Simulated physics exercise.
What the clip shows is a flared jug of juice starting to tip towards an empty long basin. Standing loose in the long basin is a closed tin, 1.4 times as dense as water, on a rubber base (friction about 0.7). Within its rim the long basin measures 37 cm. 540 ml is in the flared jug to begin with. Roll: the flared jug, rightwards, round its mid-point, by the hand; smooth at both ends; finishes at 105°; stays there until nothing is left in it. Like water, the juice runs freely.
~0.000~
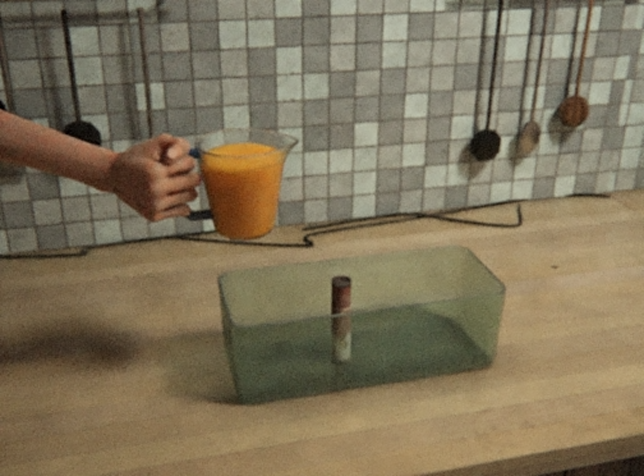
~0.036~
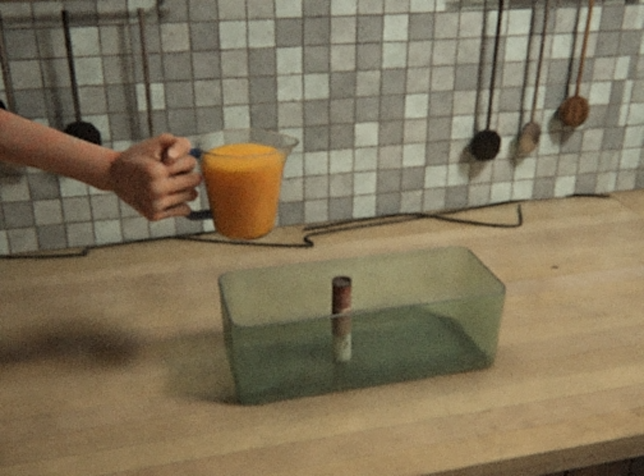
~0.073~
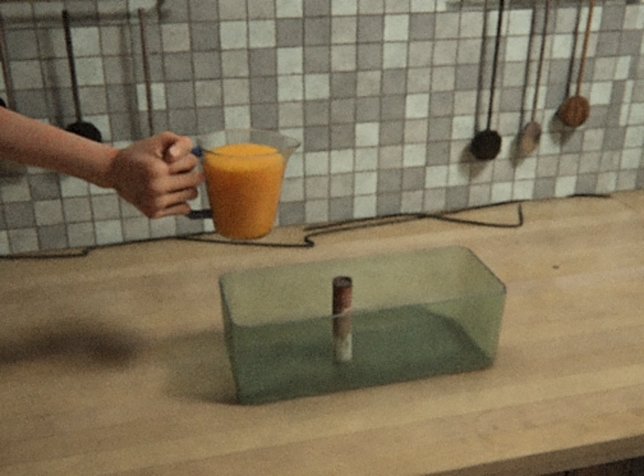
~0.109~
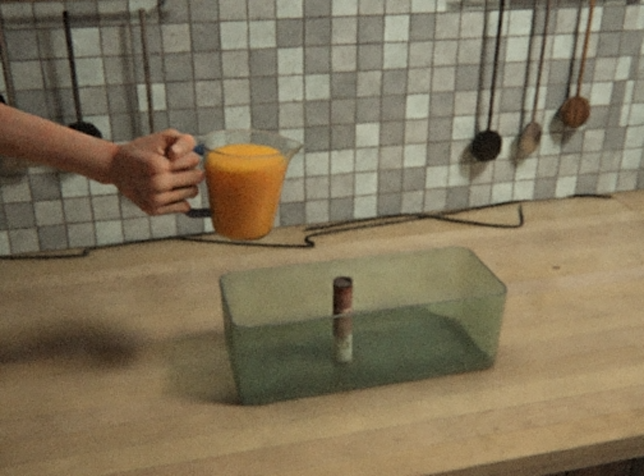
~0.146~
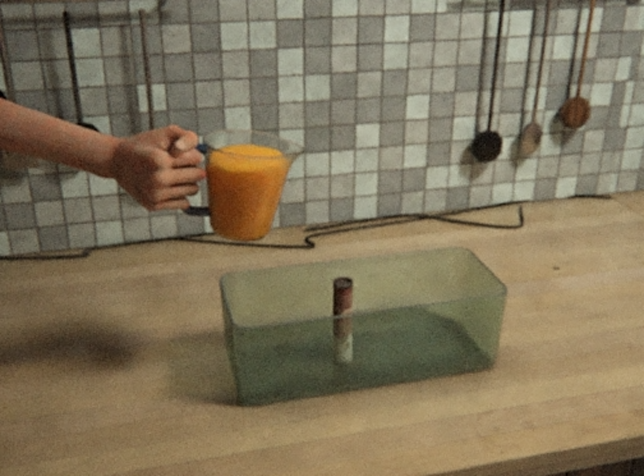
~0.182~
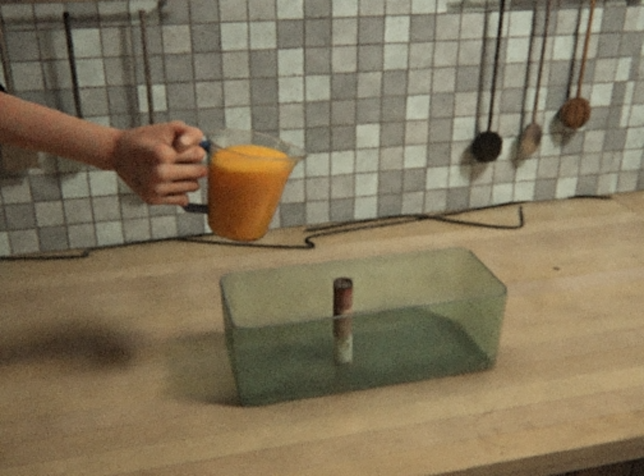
A hand holds a flared jug of orange juice upright, up and to the left of a long, empty basin with a closed tin standing inside. The hand then slowly tilts the jug slightly to the right, its pouring edge dipping a little, while the basin and tin stay still.
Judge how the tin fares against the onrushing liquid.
It gets bowled over.
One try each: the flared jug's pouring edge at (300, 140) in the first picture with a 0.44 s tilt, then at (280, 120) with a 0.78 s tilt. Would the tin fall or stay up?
First it tips over; then it tips over.
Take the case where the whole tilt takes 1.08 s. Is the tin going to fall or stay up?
Tips over.
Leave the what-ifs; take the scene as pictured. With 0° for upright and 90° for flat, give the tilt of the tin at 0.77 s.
Lean: Around 0° from upright.
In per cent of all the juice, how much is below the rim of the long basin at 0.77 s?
Some 66 per cent.
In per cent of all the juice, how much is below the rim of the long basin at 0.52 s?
Estimate - around 5 in a hundred parts.
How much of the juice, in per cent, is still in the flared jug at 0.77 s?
I'd say some 14 per cent remains.
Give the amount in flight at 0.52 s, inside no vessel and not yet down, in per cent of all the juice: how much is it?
Share: Roughly 26 per cent.
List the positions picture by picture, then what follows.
Tilt 0°; pouring edge (299, 139); surface from (200, 157) to (283, 151); the long basin's rim runs from (225, 300) to (486, 268); the tin's top is at (341, 284), in the first picture.
Tilt 1°; pouring edge (299, 140); surface from (201, 157) to (283, 152), in the second picture.
Tilt 2°; pouring edge (301, 141); surface from (203, 157) to (283, 152), in the third picture.
Tilt 5°; pouring edge (303, 144); surface from (205, 157) to (285, 153), in the fourth picture.
Tilt 8°; pouring edge (306, 148); surface from (206, 157) to (288, 155), in the fifth picture.
Tilt 12°; pouring edge (308, 153); surface from (209, 158) to (291, 156), in the sixth picture.
Then, 0.52 s in, the tilt is 75° and 69 per cent is still to pour; the tin stands where it began.
Then, 0.77 s in, the tilt is 104° and 14 per cent is still to pour; the tin stands where it began.
Then, 1.03 s in, the tilt is 105° and 0 per cent is still to pour; the tin lies on its side.
Then, 1.32 s in, the tilt is 105° and 0 per cent is still to pour; the tin lies on its side.
Finally, the tin lies on its side.
